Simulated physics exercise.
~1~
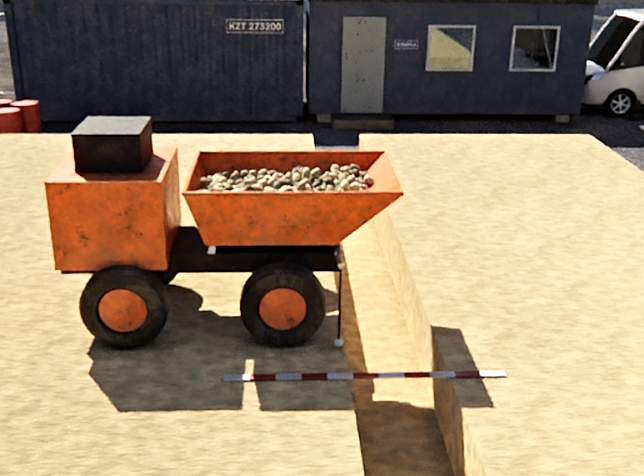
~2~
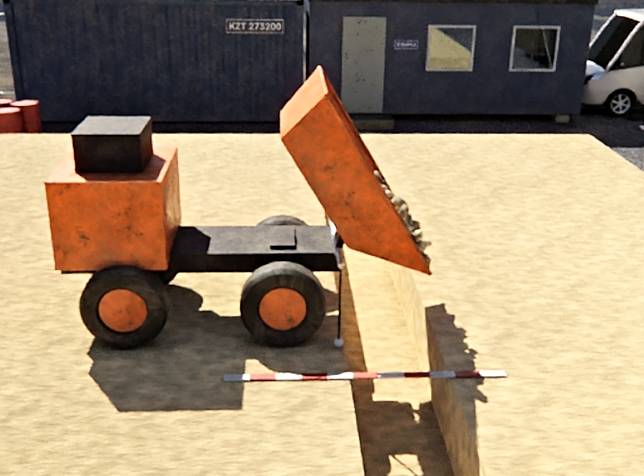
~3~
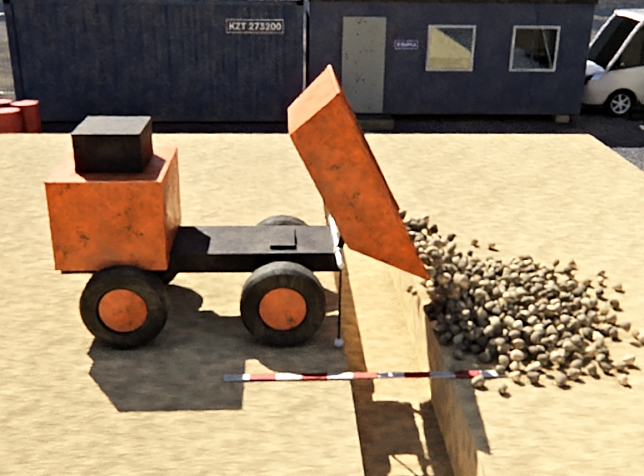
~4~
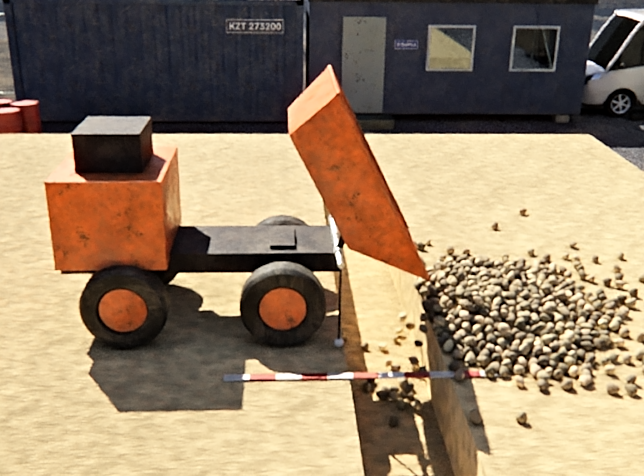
Orange dumper tipping its skip steeply and pouring round stones over a trench, most landing in a spread heap beyond it.
